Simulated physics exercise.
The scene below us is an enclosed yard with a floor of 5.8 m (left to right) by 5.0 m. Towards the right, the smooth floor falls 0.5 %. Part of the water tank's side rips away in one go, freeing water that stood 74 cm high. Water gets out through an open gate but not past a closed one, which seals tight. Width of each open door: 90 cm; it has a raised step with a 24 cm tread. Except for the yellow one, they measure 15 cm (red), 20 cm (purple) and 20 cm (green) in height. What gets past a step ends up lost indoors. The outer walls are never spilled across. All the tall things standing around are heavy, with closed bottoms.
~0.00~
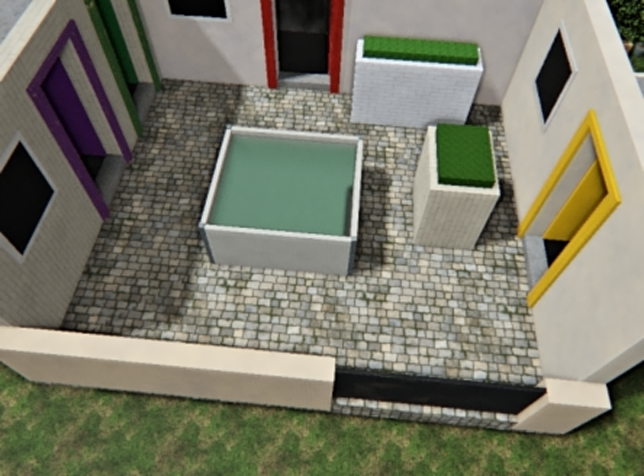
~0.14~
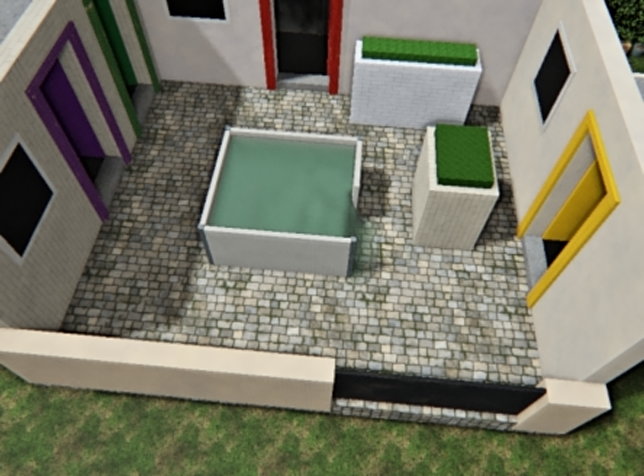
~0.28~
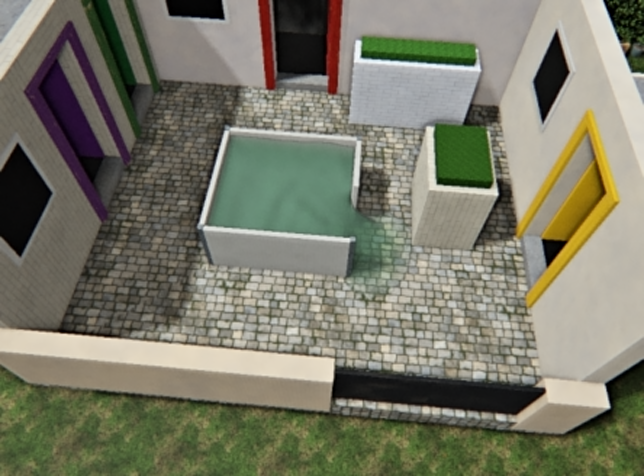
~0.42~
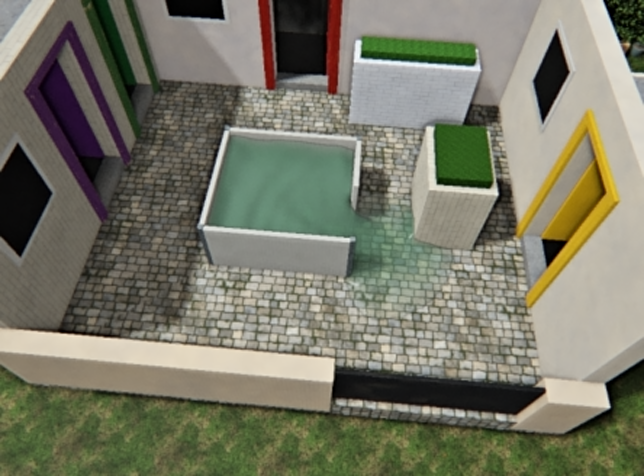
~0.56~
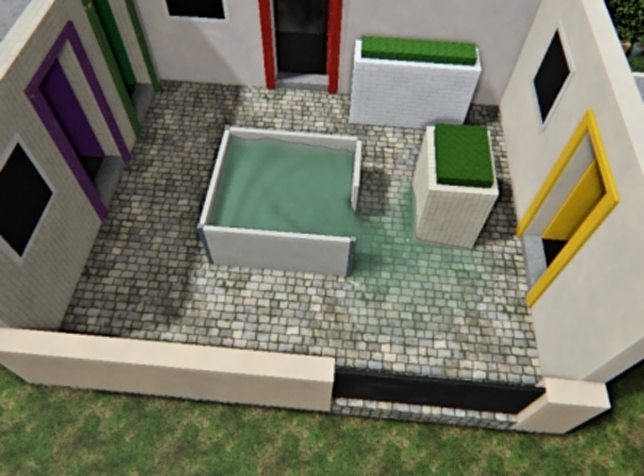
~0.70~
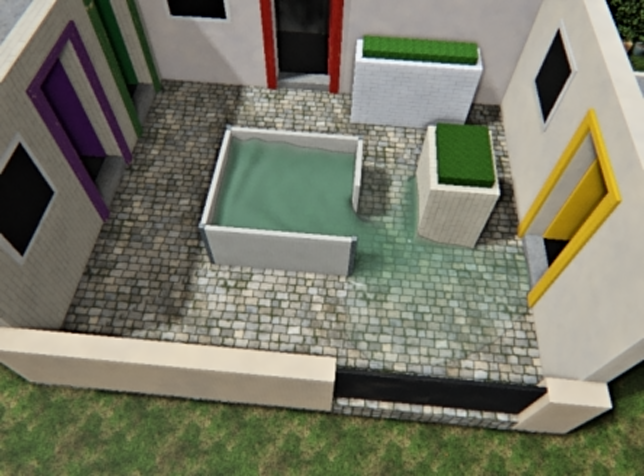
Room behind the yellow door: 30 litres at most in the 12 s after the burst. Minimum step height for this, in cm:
26 cm, roughly.
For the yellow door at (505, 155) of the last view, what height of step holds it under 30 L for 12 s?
9.5 cm.
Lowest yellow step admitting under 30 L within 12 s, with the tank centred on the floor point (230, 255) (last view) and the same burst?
It should be around 23 cm high.
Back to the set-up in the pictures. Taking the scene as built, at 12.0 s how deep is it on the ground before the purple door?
About 7.5 centimetres deep.
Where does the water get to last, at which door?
Last: Purple.
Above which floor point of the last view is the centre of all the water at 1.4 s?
I'd put it close to (344, 238).
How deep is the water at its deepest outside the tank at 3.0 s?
About 26 cm at most.
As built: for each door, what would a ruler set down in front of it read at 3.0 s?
Centimetres: Yellow = 22, red = 5, purple = 0, green = 0.
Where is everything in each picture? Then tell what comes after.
In the first frame, still water, 74 cm deep, in the water tank at (287, 183); the yellow door at (556, 224) is dry.
In the second frame, the front is at (371, 255), 0.3 m from the gap at (350, 237); 0.2 m2 of floor is wet, 74 cm left at the back.
In the third frame, the gap is at (349, 238), the front 0.8 m out at (406, 250); the back of the water tank holds 74 cm.
In the fourth frame, the front is at (446, 265), 1.3 m from the gap at (349, 239); 1.6 m2 of floor is wet, 71 cm left at the back.
In the fifth frame, water pours out at (349, 238) and has run 1.9 m, to (492, 272); about 6 cm deep outside, 63 cm at the back.
In the sixth frame, the front is at (529, 299), 2.4 m from the gap at (350, 237); 3.8 m2 of floor is wet, 64 cm left at the back; water is at the yellow door at (556, 223).
After 1.4 s water covers 30 % of the floor, deepest (50 cm) near (545, 403); 22 cm at the yellow door, 51 litres in over its 13 cm step.
After 3.0 s water covers 50 % of the floor, deepest (26 cm) near (532, 317); 22 cm at the yellow door, 171 litres in over its 13 cm step.
After 12.0 s water covers 95 % of the floor, deepest (12 cm) near (334, 144); 7 cm at the yellow door, 222 litres in over its 13 cm step.
At the yellow door as built, the water arrived by 0.7 s and peaked near 26 cm at 2.0 s.
With a step of 23.5 cm, 47 litres would have come in within the 12 s; with 32 cm, 5 litres. So under 30 litres takes about 26 cm.
